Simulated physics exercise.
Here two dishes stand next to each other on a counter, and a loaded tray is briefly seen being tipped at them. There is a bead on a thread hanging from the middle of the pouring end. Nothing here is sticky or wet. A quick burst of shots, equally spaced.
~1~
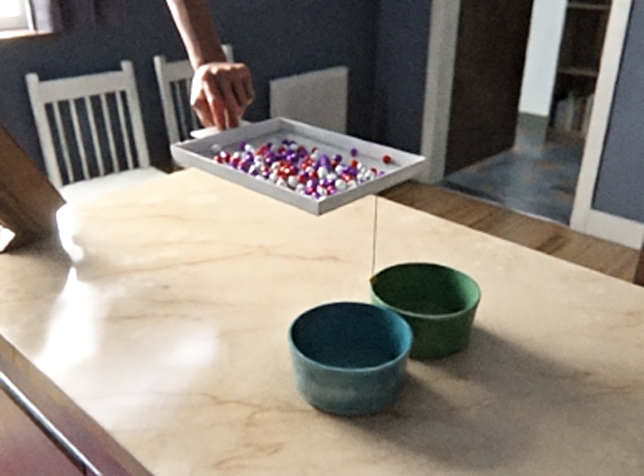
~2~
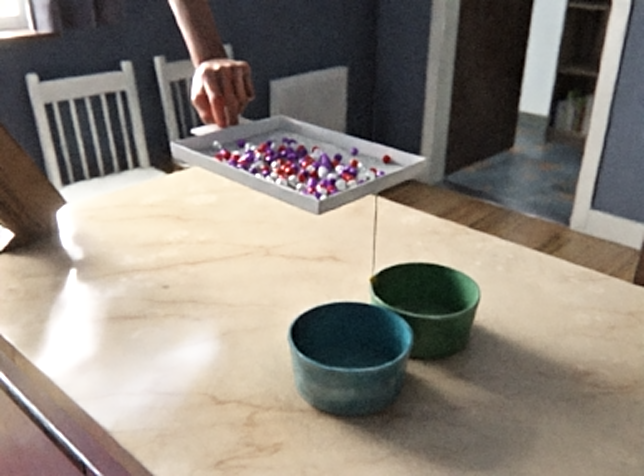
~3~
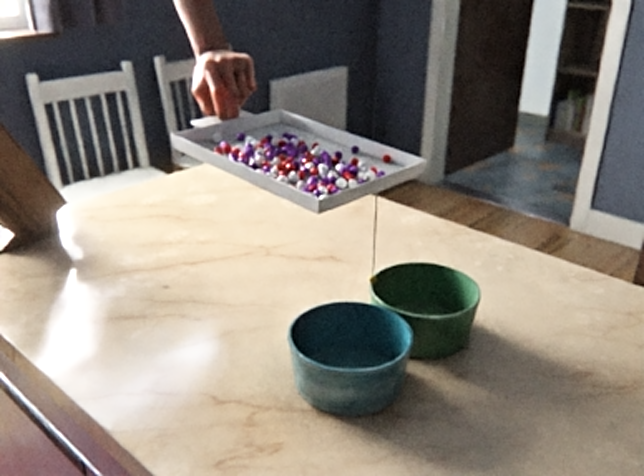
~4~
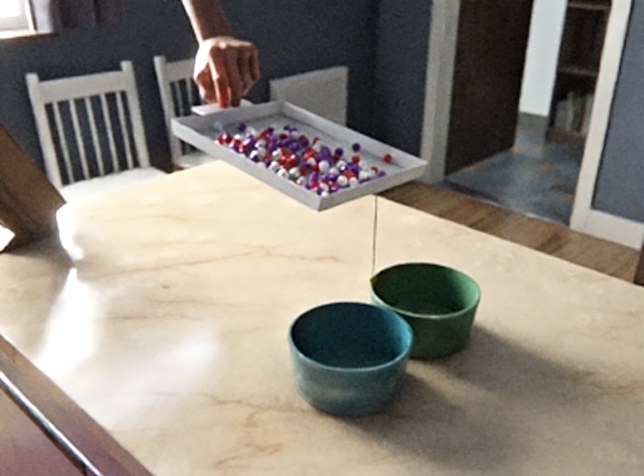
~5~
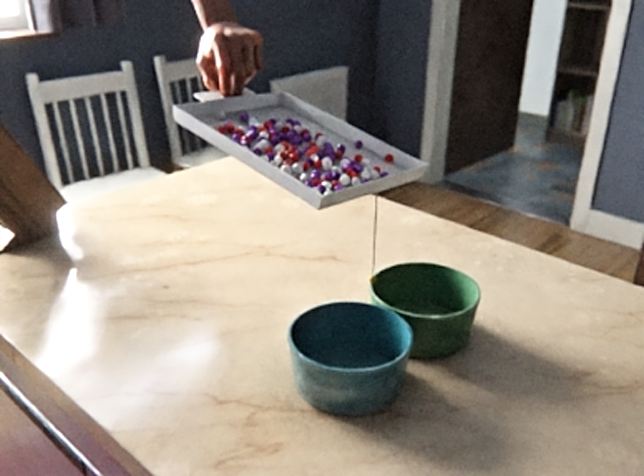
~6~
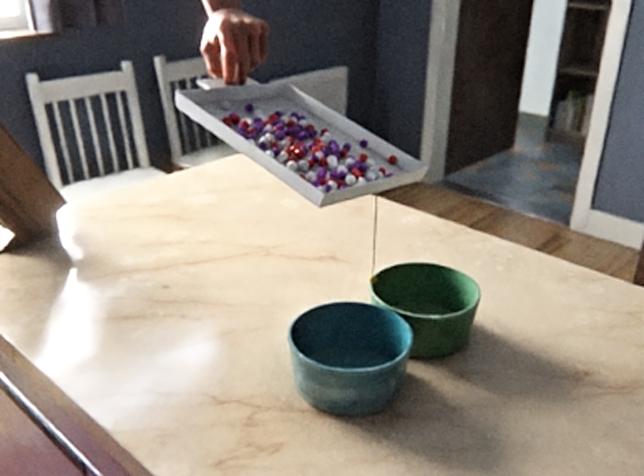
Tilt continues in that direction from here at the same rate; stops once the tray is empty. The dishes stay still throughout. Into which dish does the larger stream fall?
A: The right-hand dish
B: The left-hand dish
Answer: A.
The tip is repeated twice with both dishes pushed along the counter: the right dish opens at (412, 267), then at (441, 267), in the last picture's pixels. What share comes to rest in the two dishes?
First case 80 in a hundred, second case 90 in a hundred.
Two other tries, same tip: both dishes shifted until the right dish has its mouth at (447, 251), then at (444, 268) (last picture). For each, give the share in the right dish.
Roughly 30 per cent, then roughly 80 per cent.
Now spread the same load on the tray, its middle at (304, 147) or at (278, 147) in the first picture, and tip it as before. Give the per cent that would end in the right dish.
Near 90 per cent and near 80 per cent.
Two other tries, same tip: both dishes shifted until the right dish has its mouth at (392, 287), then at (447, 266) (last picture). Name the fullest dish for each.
Well, the first try goes to the rightward dish and the second to the rightward dish.
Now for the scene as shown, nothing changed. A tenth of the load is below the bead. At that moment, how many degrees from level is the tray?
The tilt is near 85° by then.
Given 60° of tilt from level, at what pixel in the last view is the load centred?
Near (384, 160).
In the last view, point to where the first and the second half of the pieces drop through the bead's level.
About (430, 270) to begin with, then about (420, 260).
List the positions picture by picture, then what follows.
In the first frame, corners of the pouring end at (319, 200) and (423, 158), level; middle of the load at (295, 170), round plastic beads; left dish at (397, 378); right dish at (469, 325); bead on its thread at (373, 279).
In the second frame, corners of the pouring end at (319, 199) and (423, 159), level; middle of the load at (295, 169).
In the third frame, corners of the pouring end at (320, 198) and (424, 160), tipped barely, lowest at the right corner; middle of the load at (295, 165).
In the fourth frame, corners of the pouring end at (321, 196) and (424, 162), tipped a little, lowest at the right corner; middle of the load at (296, 160).
In the fifth frame, corners of the pouring end at (323, 194) and (425, 164), tipped a little, lowest at the right corner; middle of the load at (299, 154).
In the sixth frame, corners of the pouring end at (324, 193) and (425, 167), tipped clearly, lowest at the right corner; middle of the load at (304, 151), nearly all on the move; left dish at (397, 378); right dish at (469, 325).
Soon, tray tipped steeply; nearly all on the tray; a stray few in the right dish; a stray few in the air.
A while on, tray tipped right over; about a quarter on the tray; about half in the right dish; a small part outside both; about a quarter in the air.
Towards the end, tray tipped past a quarter turn; most in the right dish; a small part outside both.
Finally, tray tipped past a quarter turn; none in the left dish; most in the right dish; a small part outside both.
